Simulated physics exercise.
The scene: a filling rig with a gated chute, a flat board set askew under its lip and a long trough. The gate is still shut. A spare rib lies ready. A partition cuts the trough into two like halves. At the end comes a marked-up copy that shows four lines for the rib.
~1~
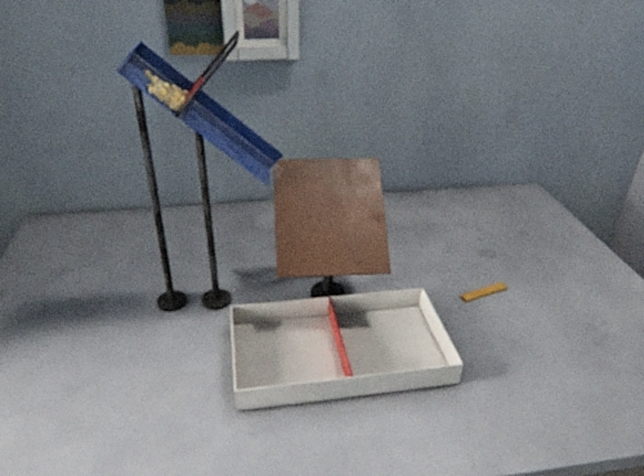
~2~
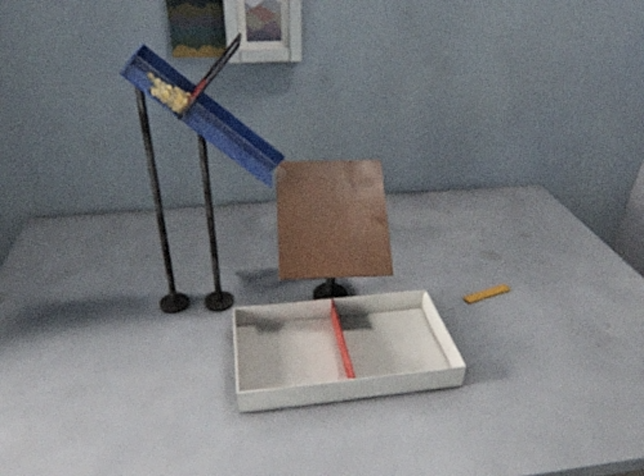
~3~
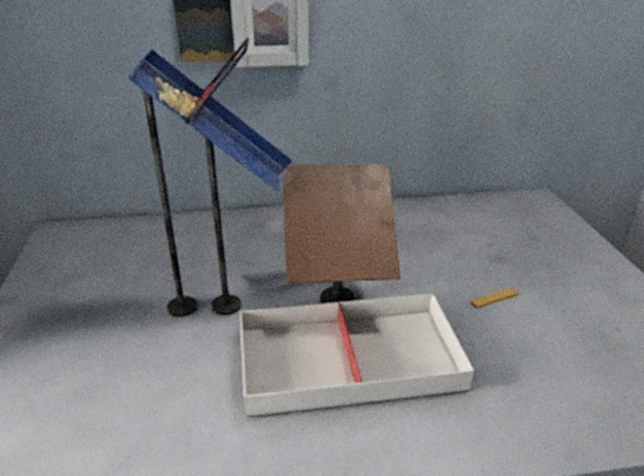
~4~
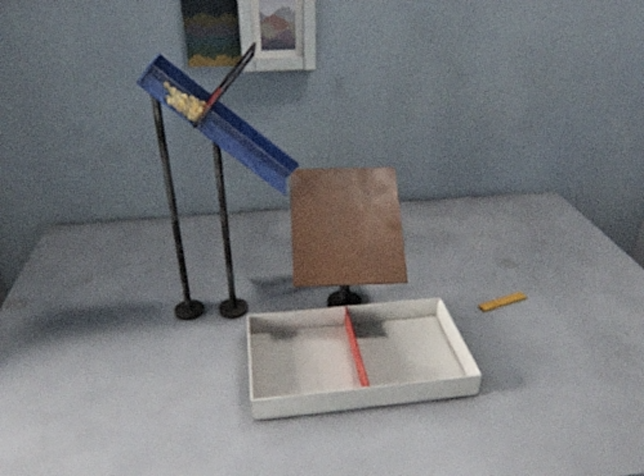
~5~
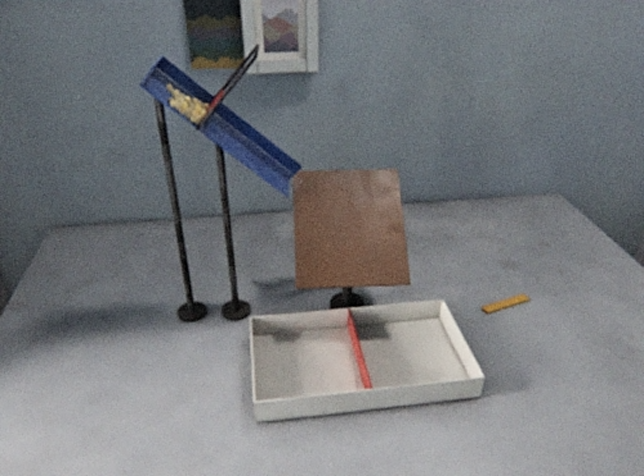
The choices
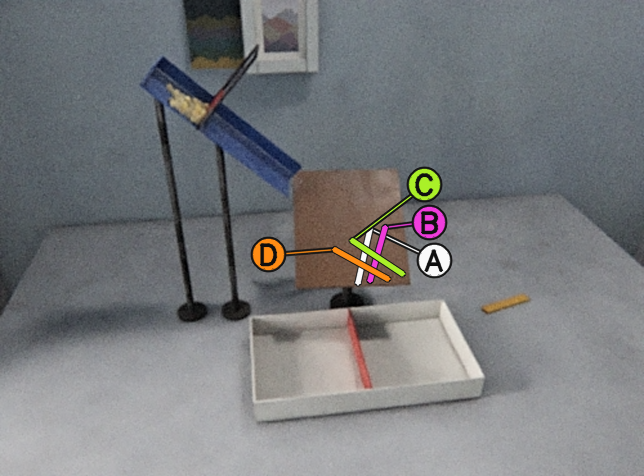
A blue chute holding pale beans stays still above a tilted brown board and divided white trough.
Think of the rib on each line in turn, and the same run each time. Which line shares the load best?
Choose B.
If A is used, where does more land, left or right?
The left half.
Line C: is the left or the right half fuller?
The right half.
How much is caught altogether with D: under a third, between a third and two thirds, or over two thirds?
Line D gives over two thirds.
On the marked copy, line A from (370, 228) to (358, 282); line B from (385, 227) to (370, 280); line C from (352, 240) to (402, 273); line D from (334, 249) to (387, 278).
For line A, of what is caught, most in the left half, a small part in the right.
For line B, of what is caught, about half in the left half, about half in the right.
For line C, of what is caught, about a quarter in the left half, most in the right.
For line D, of what is caught, a small part in the left half, most in the right.
